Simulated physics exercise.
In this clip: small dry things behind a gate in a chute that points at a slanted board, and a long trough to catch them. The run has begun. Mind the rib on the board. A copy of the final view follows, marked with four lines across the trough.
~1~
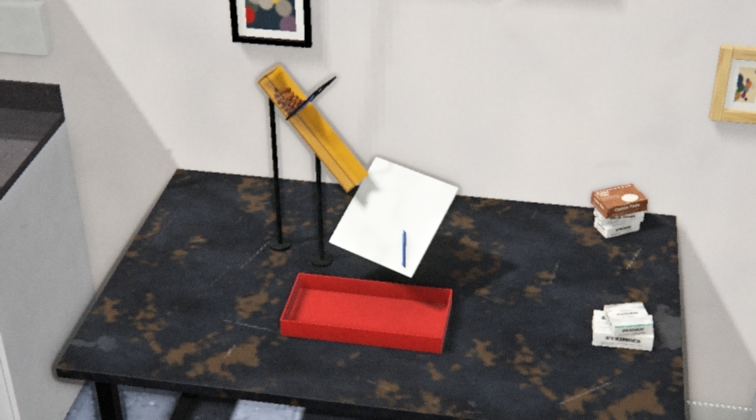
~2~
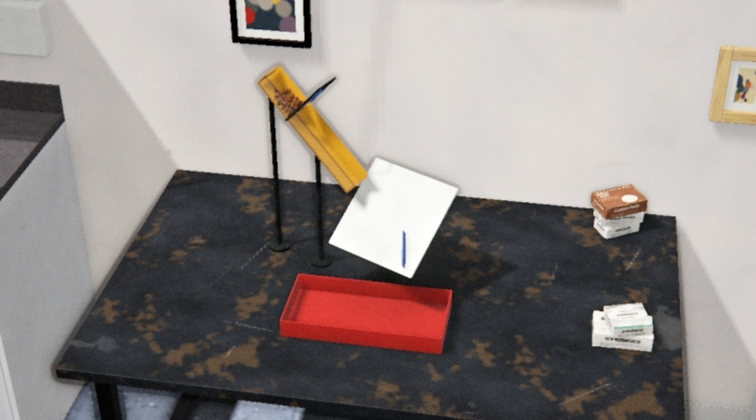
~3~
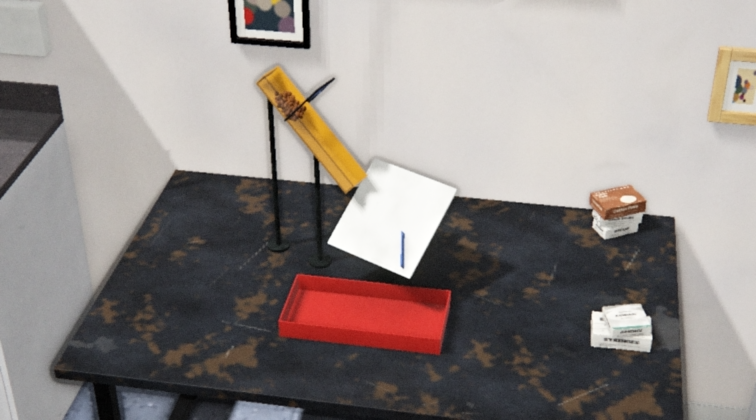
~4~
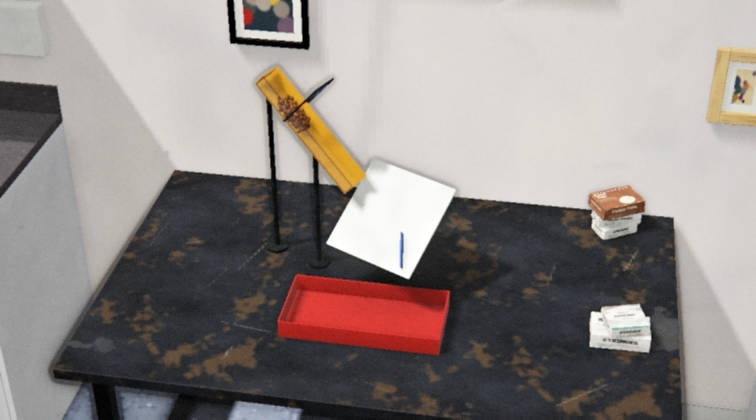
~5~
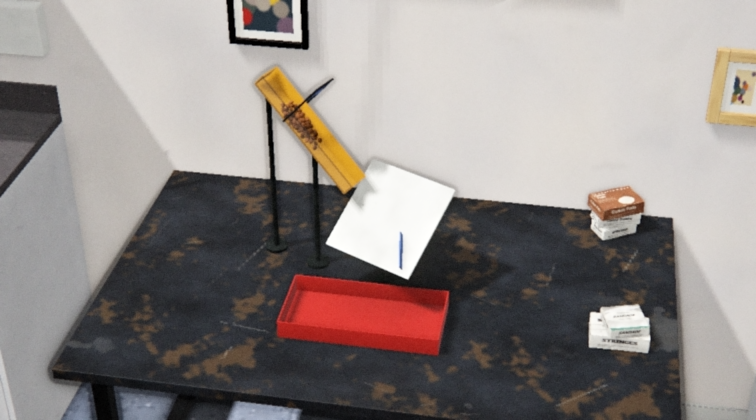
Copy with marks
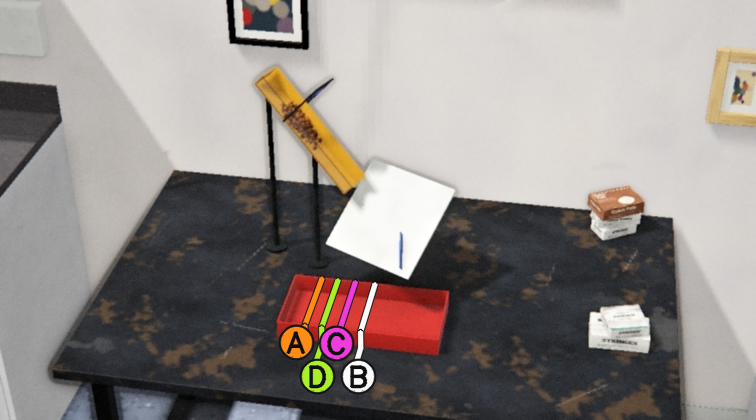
On a dark, brown-mottled table against a pale wall, a sloping yellow chute holds small brown bits behind a thin dark bar, above a tilted white board with a blue rib and an empty red trough. The bits begin sliding down the chute, spreading out until their front is about halfway along it.
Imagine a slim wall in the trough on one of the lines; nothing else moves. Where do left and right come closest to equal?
Use line B.
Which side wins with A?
More lands on the right.
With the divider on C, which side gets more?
The right side.
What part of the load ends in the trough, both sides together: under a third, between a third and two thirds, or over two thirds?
It is over two thirds.
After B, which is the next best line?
It is C.
On the marked copy, line A crosses the front rim at (304, 325); line B crosses the front rim at (360, 331); line C crosses the front rim at (339, 329); line D crosses the front rim at (321, 327).
If A is chosen, of what is caught, none on the left of the divider, all on the right.
If B is chosen, of what is caught, about a third on the left of the divider, about two thirds on the right.
If C is chosen, of what is caught, about a quarter on the left of the divider, most on the right.
If D is chosen, of what is caught, a stray few on the left of the divider, nearly all on the right.
